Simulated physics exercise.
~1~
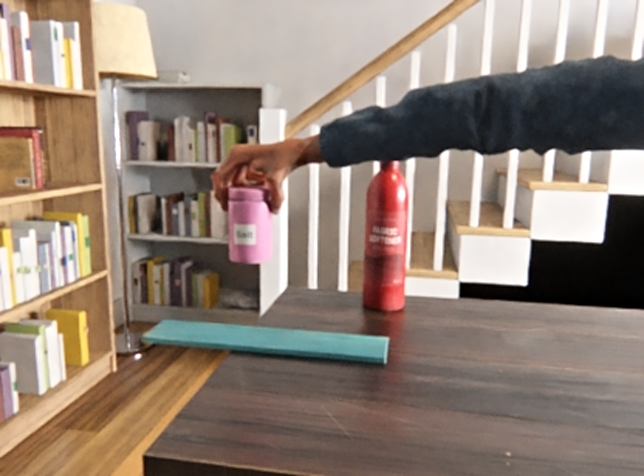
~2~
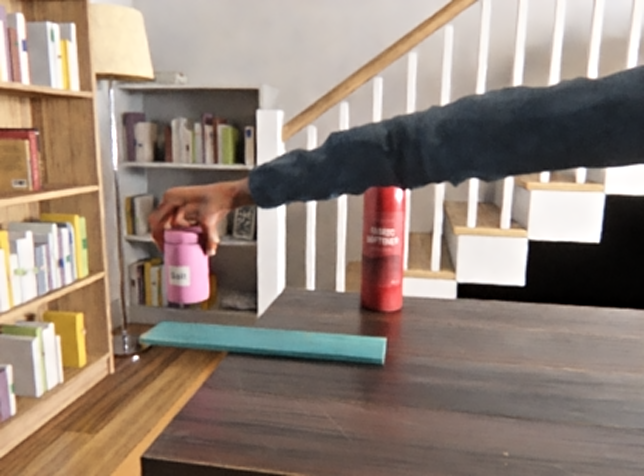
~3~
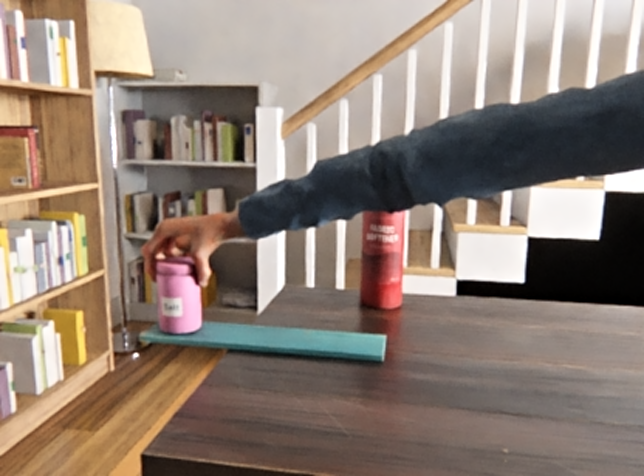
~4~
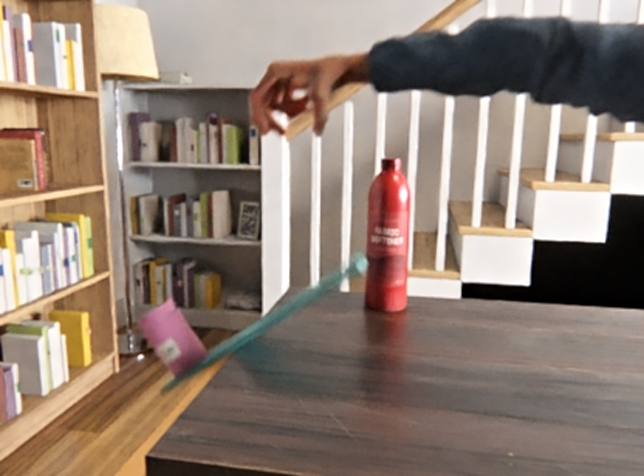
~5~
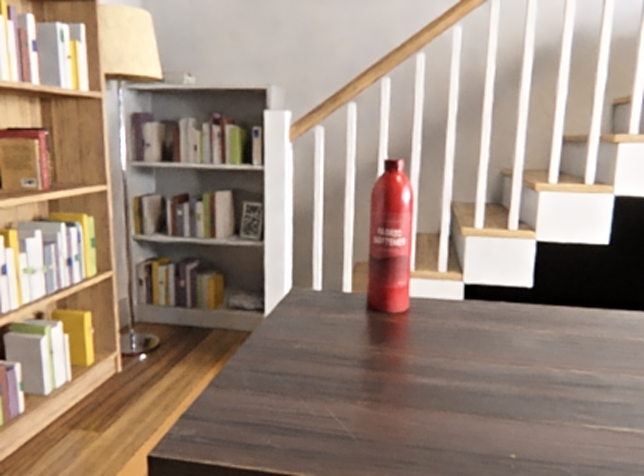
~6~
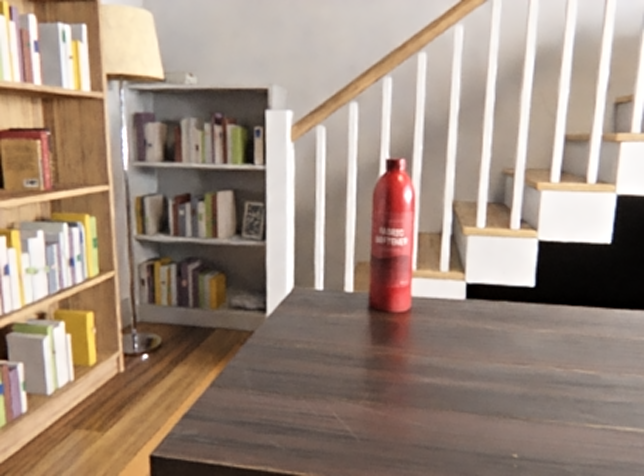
The video shows a hand lowering a pink jar onto the overhanging left end of a turquoise board on a dark table near a red bottle. As the hand lets go, the board tips and drops out of view with the jar, leaving the bottle standing.
